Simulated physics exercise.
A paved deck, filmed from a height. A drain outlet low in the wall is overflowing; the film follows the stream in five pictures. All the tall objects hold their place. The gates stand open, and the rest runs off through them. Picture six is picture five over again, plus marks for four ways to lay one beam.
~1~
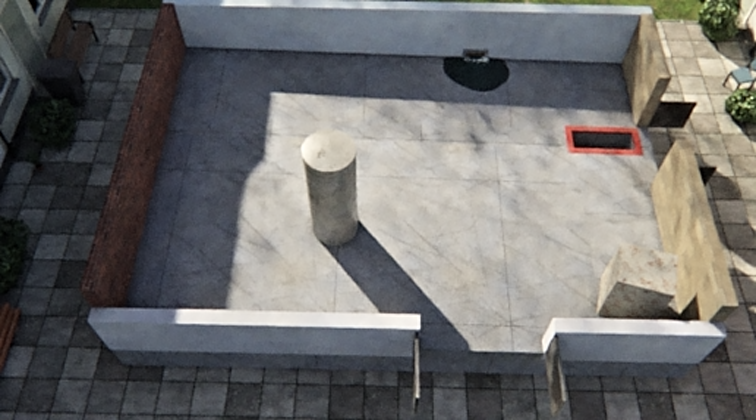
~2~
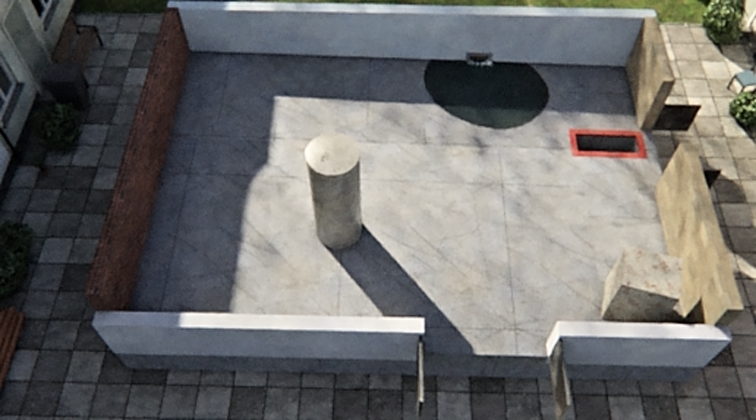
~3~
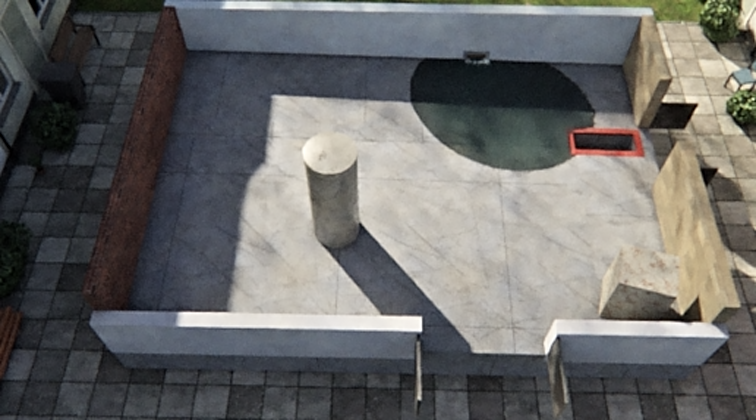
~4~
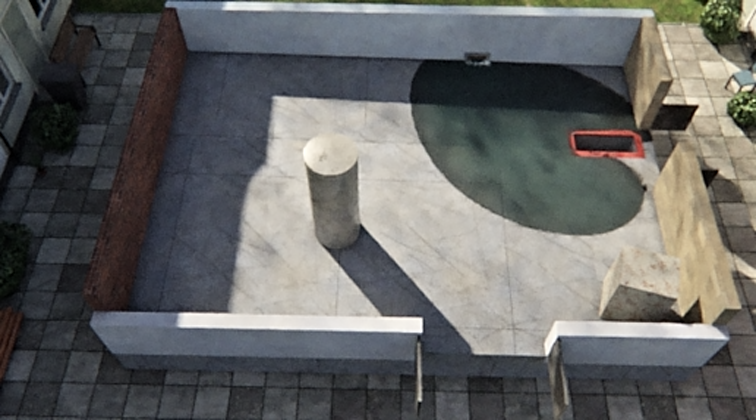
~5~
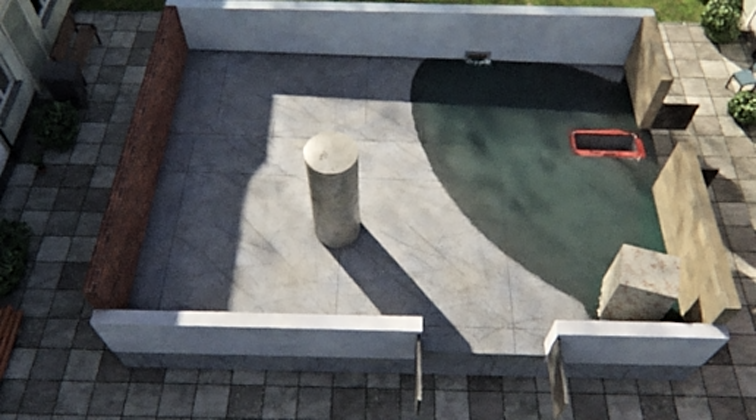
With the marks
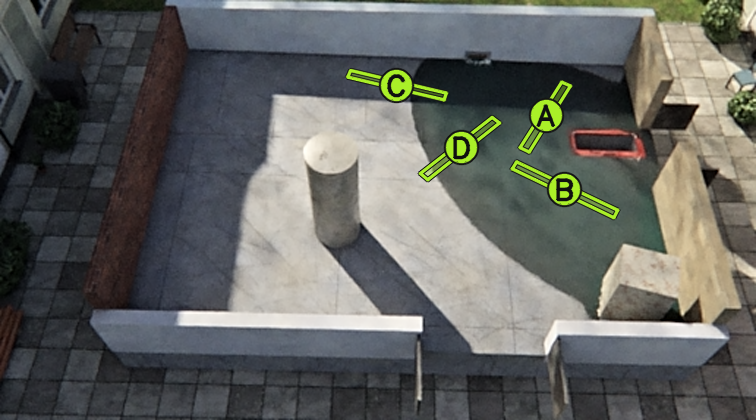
A walled, paved yard is seen from high above in sunlight, with white walls at the back and front, a red-brown wall at left and tan slabs at right. A pale round column stands near the middle, a tan block sits at lower right, and a red-rimmed drain lies at upper right. Dark green water spreads from the back wall toward the lower right, surrounding the drain and reaching the block, while the view stays almost still.
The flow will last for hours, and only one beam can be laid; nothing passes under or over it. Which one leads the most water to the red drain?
Choose D.
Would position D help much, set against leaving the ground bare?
Yes.
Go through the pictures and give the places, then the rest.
The first picture shows outfall at (475, 54); red drain at (603, 140); open gate at (480, 338); open gate at (643, 156); front seen at (472, 86), 2 % of the ground wet; red drain still dry.
The second picture shows front seen at (510, 123), 6 % of the ground wet; red drain still dry.
The third picture shows front seen at (534, 168), 14 % of the ground wet; red drain still dry.
The fourth picture shows front seen at (615, 223), 24 % of the ground wet; red drain taking water.
The fifth picture shows front seen at (675, 287), 32 % of the ground wet; red drain taking water.
On the marked copy, A from (524, 149) to (566, 84); B from (514, 165) to (615, 213); C from (349, 73) to (445, 96); D from (424, 176) to (495, 120).
With A, about 30 % of the stream goes into the red drain, about 68 % out by the gates.
With B, about 34 % of the stream goes into the red drain, about 62 % out by the gates.
With C, about 36 % of the stream goes into the red drain, about 60 % out by the gates.
With D, about 50 % of the stream goes into the red drain, about 39 % out by the gates.
